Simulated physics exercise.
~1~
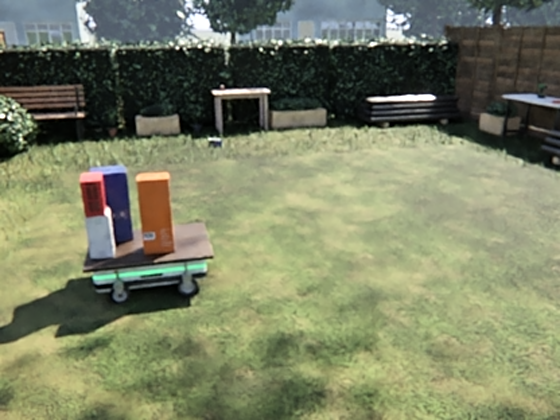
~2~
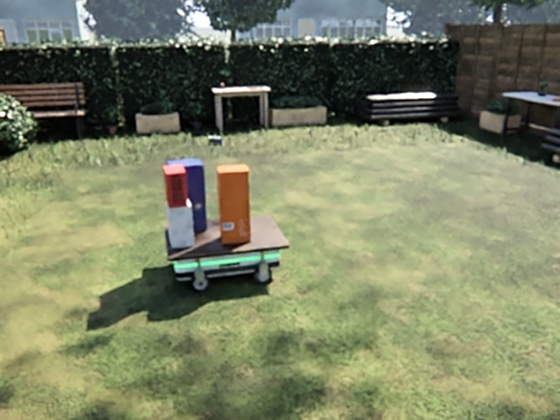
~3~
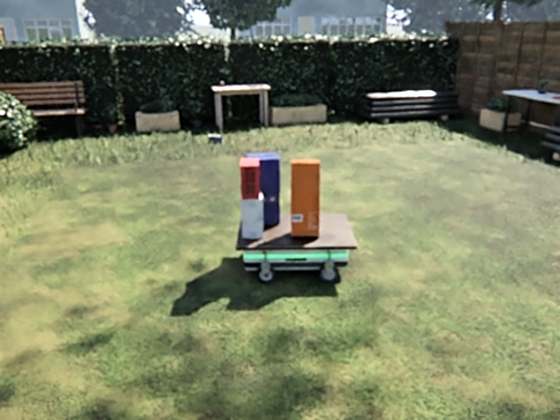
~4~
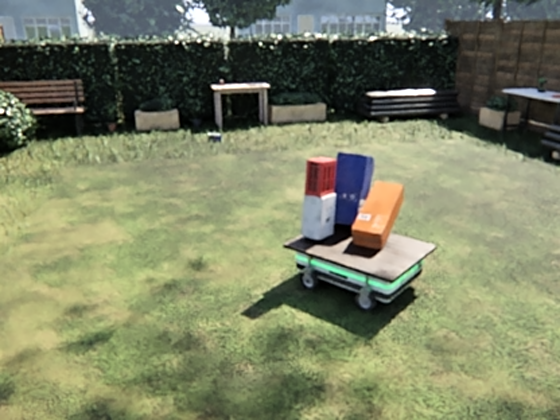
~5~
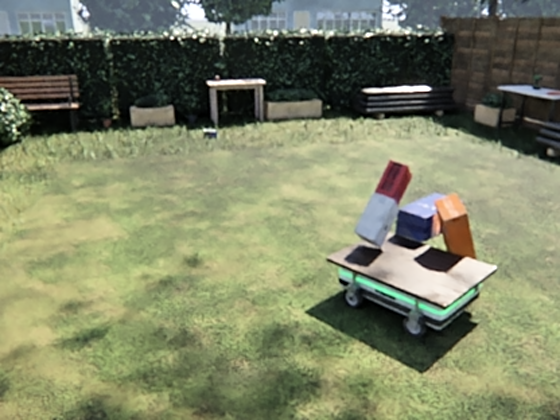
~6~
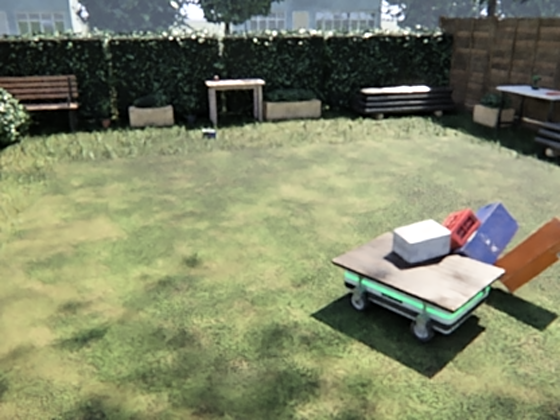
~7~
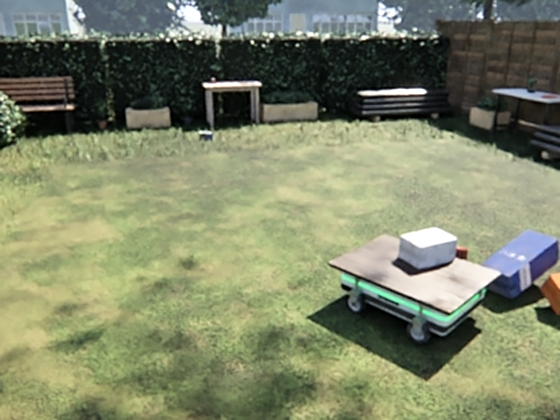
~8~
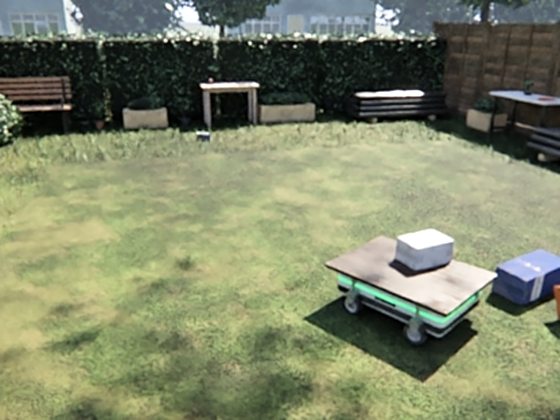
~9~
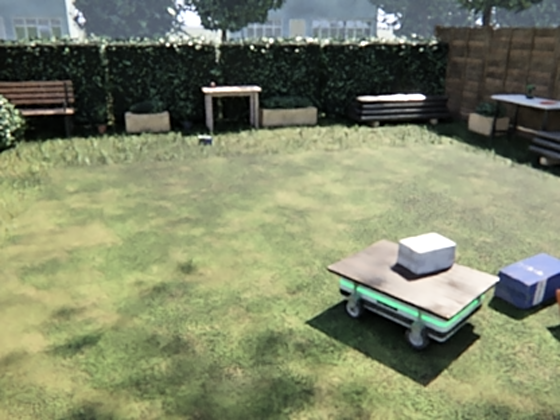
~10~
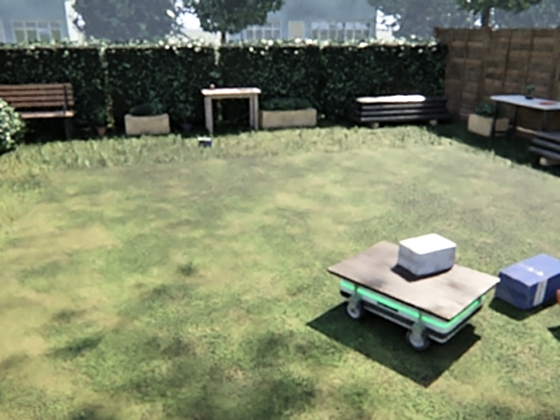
In a hedged garden, a cart carrying four upright boxes rolled rightward across the grass, then turned and stopped as they toppled; the orange, blue and red ones fell off the right side, leaving the white one lying on the deck.
